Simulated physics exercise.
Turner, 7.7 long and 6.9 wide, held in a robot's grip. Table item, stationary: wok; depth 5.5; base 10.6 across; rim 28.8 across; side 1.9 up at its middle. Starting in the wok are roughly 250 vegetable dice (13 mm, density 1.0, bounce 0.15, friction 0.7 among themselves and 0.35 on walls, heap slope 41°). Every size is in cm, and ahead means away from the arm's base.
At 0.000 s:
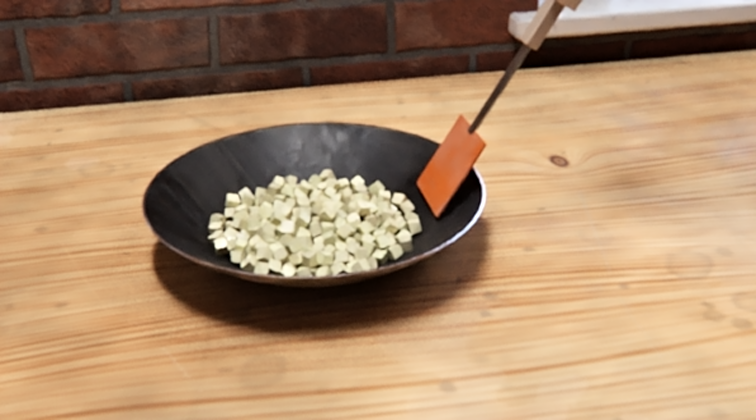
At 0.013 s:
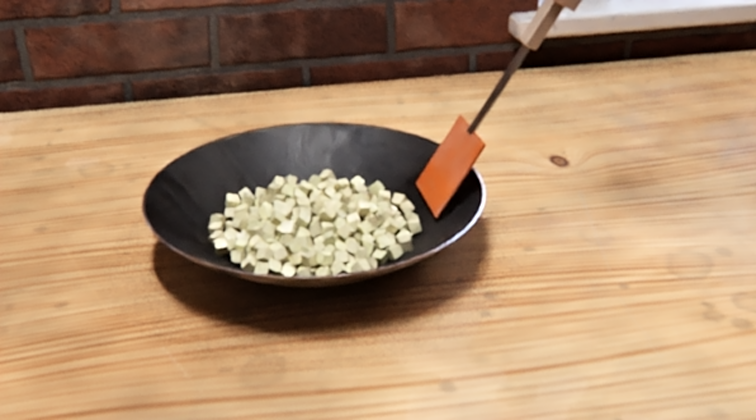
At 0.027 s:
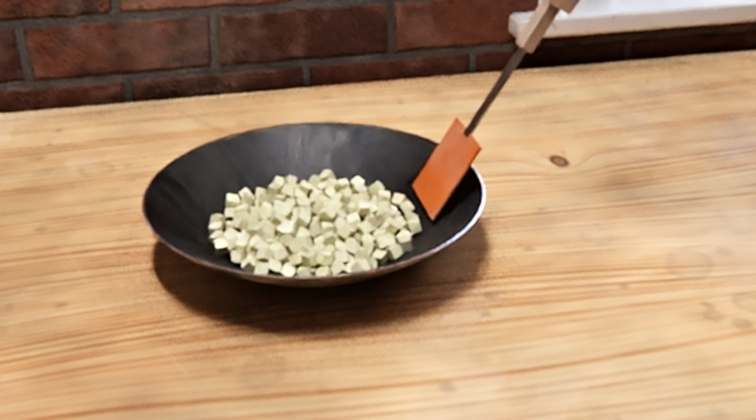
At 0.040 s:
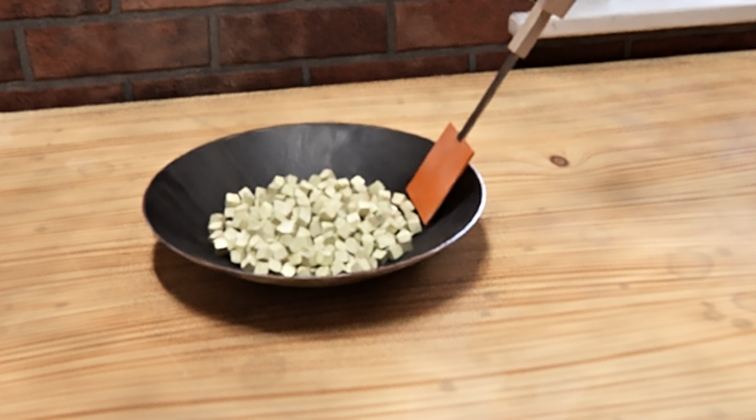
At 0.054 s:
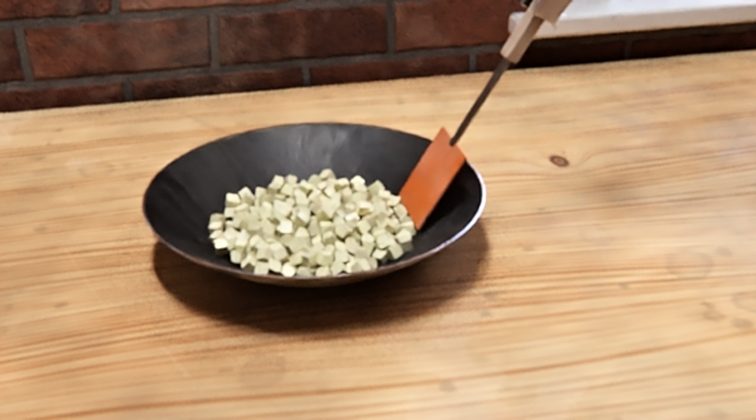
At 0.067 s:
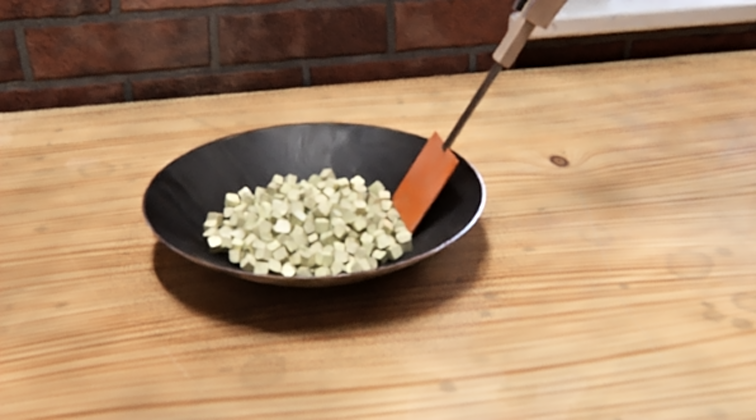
An orange turner with a dark shaft and pale handle slants into the right side of a black wok on a light wooden counter, seen from slightly above. Pale green-white dice lie heaped in the wok, with a dark red brick wall behind. The turner holds still briefly, then slides slowly left and slightly down, nudging the nearest dice leftward, while the camera stays still.
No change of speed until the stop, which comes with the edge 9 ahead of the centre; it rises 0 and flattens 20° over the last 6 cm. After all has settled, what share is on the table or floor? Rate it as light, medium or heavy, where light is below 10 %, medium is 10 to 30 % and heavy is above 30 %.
Rating: Medium.
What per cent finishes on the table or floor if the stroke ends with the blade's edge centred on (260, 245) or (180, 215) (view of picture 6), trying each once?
First try roughly 5 percent, second roughly 35 percent.
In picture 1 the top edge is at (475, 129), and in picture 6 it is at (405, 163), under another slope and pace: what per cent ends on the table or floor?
45 per cent.
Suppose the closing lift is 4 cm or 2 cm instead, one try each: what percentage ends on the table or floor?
You'd get some 20 per cent with the first setting and some 25 per cent with the second.
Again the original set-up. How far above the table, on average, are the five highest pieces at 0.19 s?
Height: Some 6 cm.
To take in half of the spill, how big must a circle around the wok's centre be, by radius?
The answer is around 20 cm.
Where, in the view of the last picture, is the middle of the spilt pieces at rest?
Approximately at (89, 267).
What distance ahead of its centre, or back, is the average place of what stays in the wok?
It sits near 5.0 centimetres ahead of centre.
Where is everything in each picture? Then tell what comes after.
Turner top edge at (474, 129), sloping 58°; upper third of the load around (316, 223), from x 215 to 415, top at y 180; 252 in the wok, in the first picture.
Turner top edge at (473, 129), sloping 58°; upper third of the load around (316, 223), from x 215 to 415, top at y 180, in the second picture.
Turner top edge at (469, 132), sloping 58°; upper third of the load around (316, 223), from x 215 to 415, top at y 180, in the third picture.
Turner top edge at (462, 136), sloping 58°; upper third of the load around (316, 223), from x 215 to 415, top at y 180, in the fourth picture.
Turner top edge at (454, 141), sloping 58°; upper third of the load around (314, 223), from x 215 to 410, top at y 180, in the fifth picture.
Turner top edge at (447, 146), sloping 58°; upper third of the load around (304, 224), from x 210 to 405, top at y 175; 252 in the wok, in the sixth picture.
After 0.19 s, sloping 58°, highest piece 6 above the table; 252 in the wok.
After 0.31 s, sloping 52°, highest piece 8 above the table; 240 in the wok, 2 on the table or floor, 10 on the blade or in flight.
After 0.57 s, sloping 38°, highest piece 7 above the table; 200 in the wok, 50 on the table or floor, 2 on the blade or in flight.
After 1.62 s, sloping 38°, highest piece 7 above the table; 200 in the wok, 52 on the table or floor.
At rest, 200 in the wok, 52 on the table or floor. That is 21 % on the table or floor.
